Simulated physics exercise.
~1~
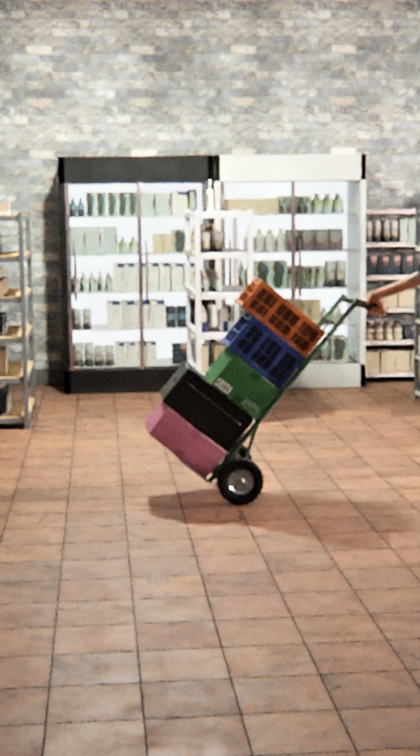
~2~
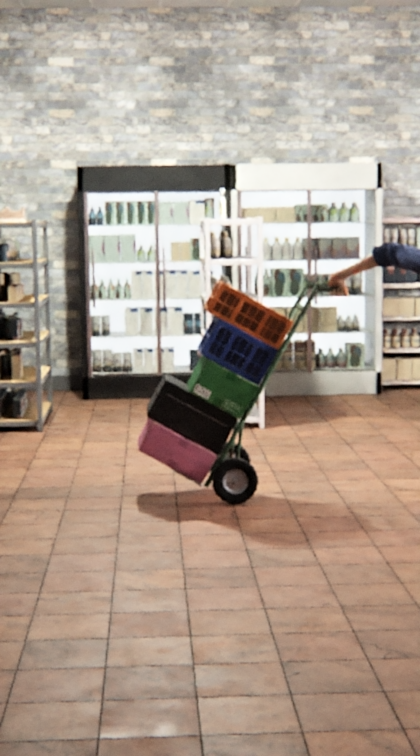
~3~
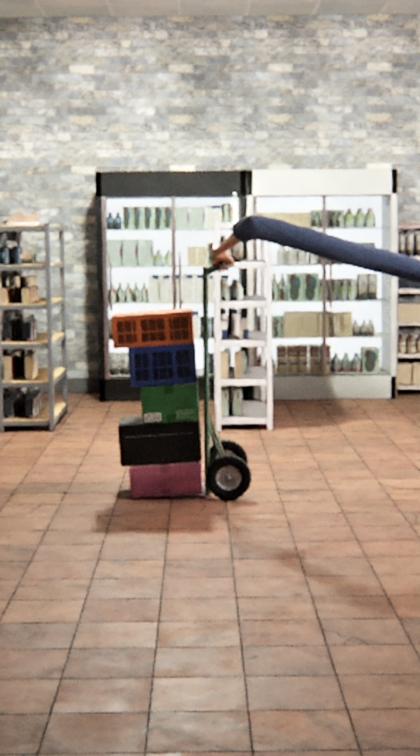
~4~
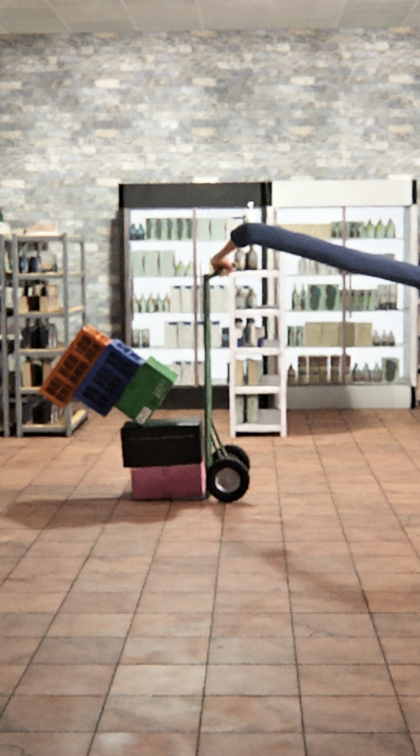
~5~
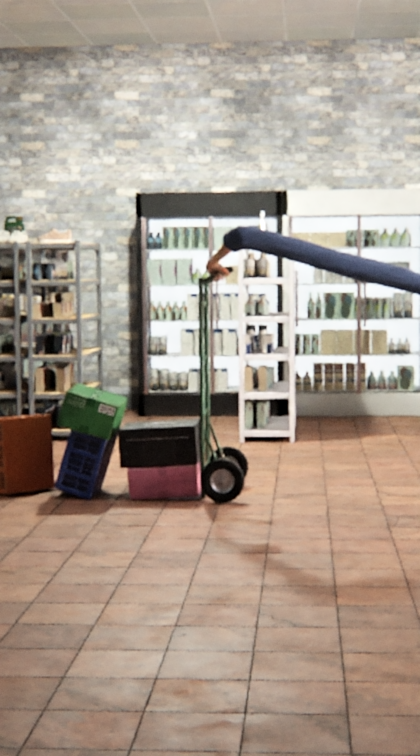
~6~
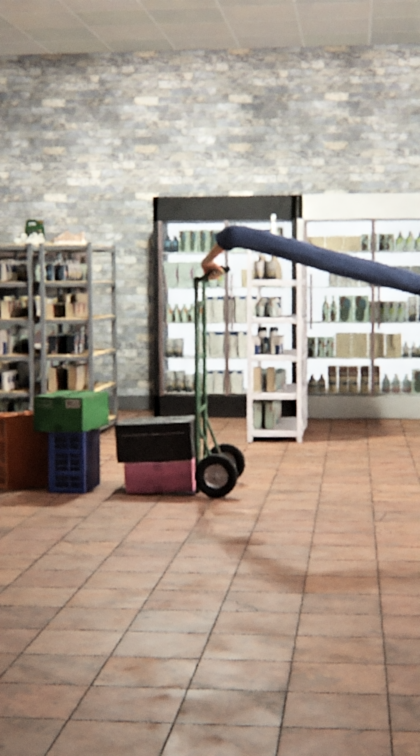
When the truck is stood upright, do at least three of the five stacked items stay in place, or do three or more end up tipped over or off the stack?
Three or more are lost. The orange and blue crates fall to the floor and the green box topples over with them, leaving only the black toolbox and pink parcel in place.
